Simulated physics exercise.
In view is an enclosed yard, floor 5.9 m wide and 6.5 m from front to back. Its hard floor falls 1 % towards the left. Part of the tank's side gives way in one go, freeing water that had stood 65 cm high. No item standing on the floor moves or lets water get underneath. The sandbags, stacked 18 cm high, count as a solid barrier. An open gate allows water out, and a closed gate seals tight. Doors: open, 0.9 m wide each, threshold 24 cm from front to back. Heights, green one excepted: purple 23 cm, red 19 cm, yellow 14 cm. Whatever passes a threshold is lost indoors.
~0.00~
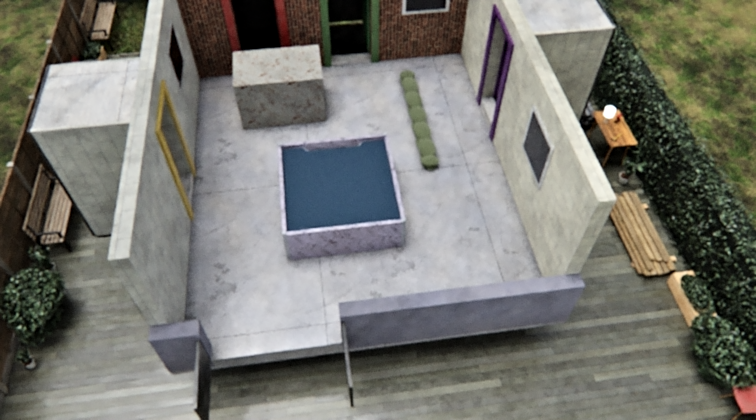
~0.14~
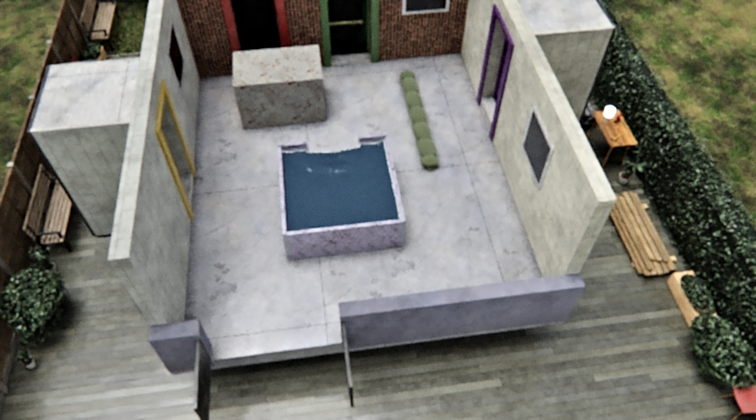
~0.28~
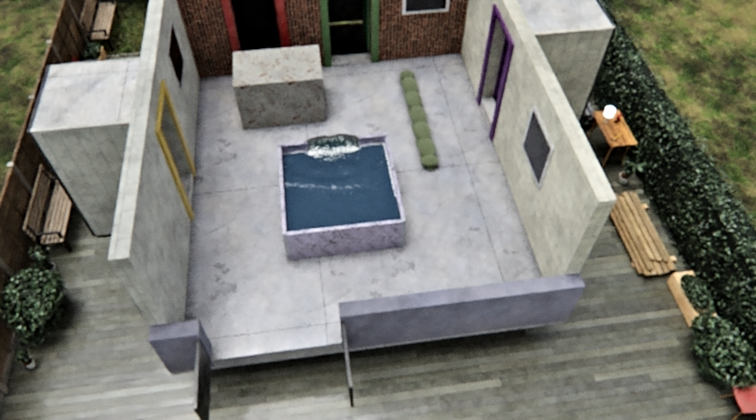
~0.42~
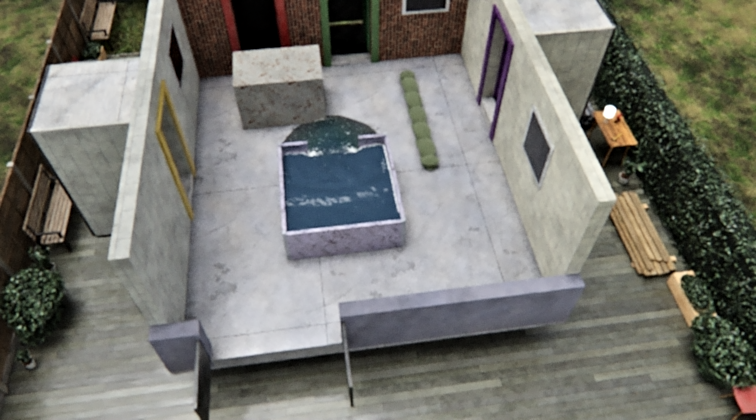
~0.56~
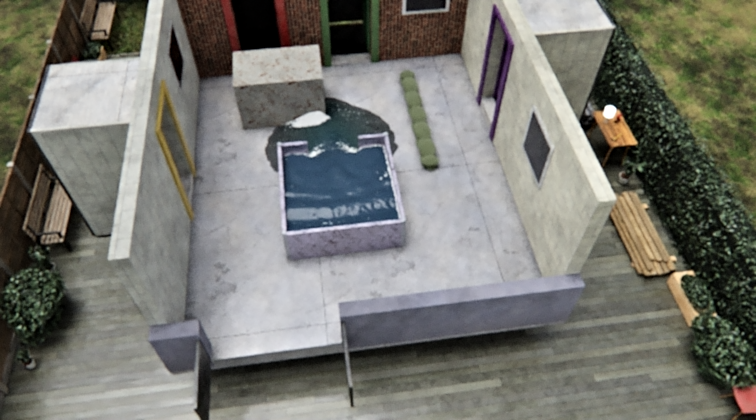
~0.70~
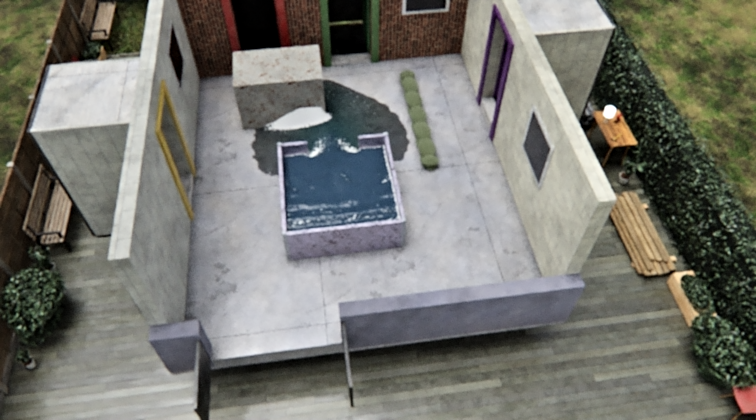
A walled yard with a square tank of still water sat in view, then water poured out through the tank's far side and spread across the pale floor around the stone block's base.
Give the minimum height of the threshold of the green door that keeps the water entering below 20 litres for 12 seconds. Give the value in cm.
Minimum height: About 21 cm.
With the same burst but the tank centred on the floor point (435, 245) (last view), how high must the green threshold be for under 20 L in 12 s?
With that change, some 19 centimetres.
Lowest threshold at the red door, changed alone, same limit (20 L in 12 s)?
For red: Close to 9.5 cm.
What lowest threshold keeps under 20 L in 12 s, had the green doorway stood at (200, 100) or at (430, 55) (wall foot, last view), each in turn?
Minimums: Roughly 12.0 cm and 9.0 cm.
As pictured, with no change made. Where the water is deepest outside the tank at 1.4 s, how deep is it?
38 cm.
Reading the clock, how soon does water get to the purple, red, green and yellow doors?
The purple door gets it at 3.0 s, the red door at 1.6 s, the green door at 1.0 s and the yellow door at 1.8 s.
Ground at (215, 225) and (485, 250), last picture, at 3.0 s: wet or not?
Taking them in turn, they come out submerged and spared.
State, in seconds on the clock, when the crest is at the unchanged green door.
2.8 s.
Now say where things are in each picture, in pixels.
In the first picture, still water, 65 cm deep, in the tank at (339, 184); the green door at (350, 26) is dry.
In the second picture, water pours out on the far side and has run 0.3 m, to a hidden place; about 7 cm deep outside, 65 cm at the back.
In the third picture, the front is at (314, 140), 0.8 m from the gap on the far side; 0.8 m2 of floor is wet, 65 cm left at the back.
In the fourth picture, the front is at (326, 118), 1.4 m from the gap on the far side; 1.9 m2 of floor is wet, 65 cm left at the back.
In the fifth picture, the gap is on the far side, the front 1.9 m out at a hidden place; the back of the tank holds 61 cm.
In the sixth picture, water pours out on the far side and has run 2.5 m, to a hidden place; about 5 cm deep outside, 55 cm at the back; the green door at (350, 26), 3.1 m from the gap, is still 0.8 m from the nearest water.
After 1.4 s water covers 25 % of the floor, deepest (38 cm) near (312, 124); 4 cm at the green door, 20 litres in over its 8 cm threshold.
After 3.0 s water covers 45 % of the floor, deepest (24 cm) near (394, 60); 20 cm at the green door, 156 litres in over its 8 cm threshold.
After 12.0 s water covers 95 % of the floor, deepest (10 cm) near (200, 89); 7 cm at the green door, 249 litres in over its 8 cm threshold.
At the green door as built, the water arrived by 1.0 s and peaked near 21 cm at 2.8 s.
With a threshold of 16.5 cm, 59 litres would have come in within the 12 s; with 22.5 cm, 10 litres. So under 20 litres takes about 21 cm.
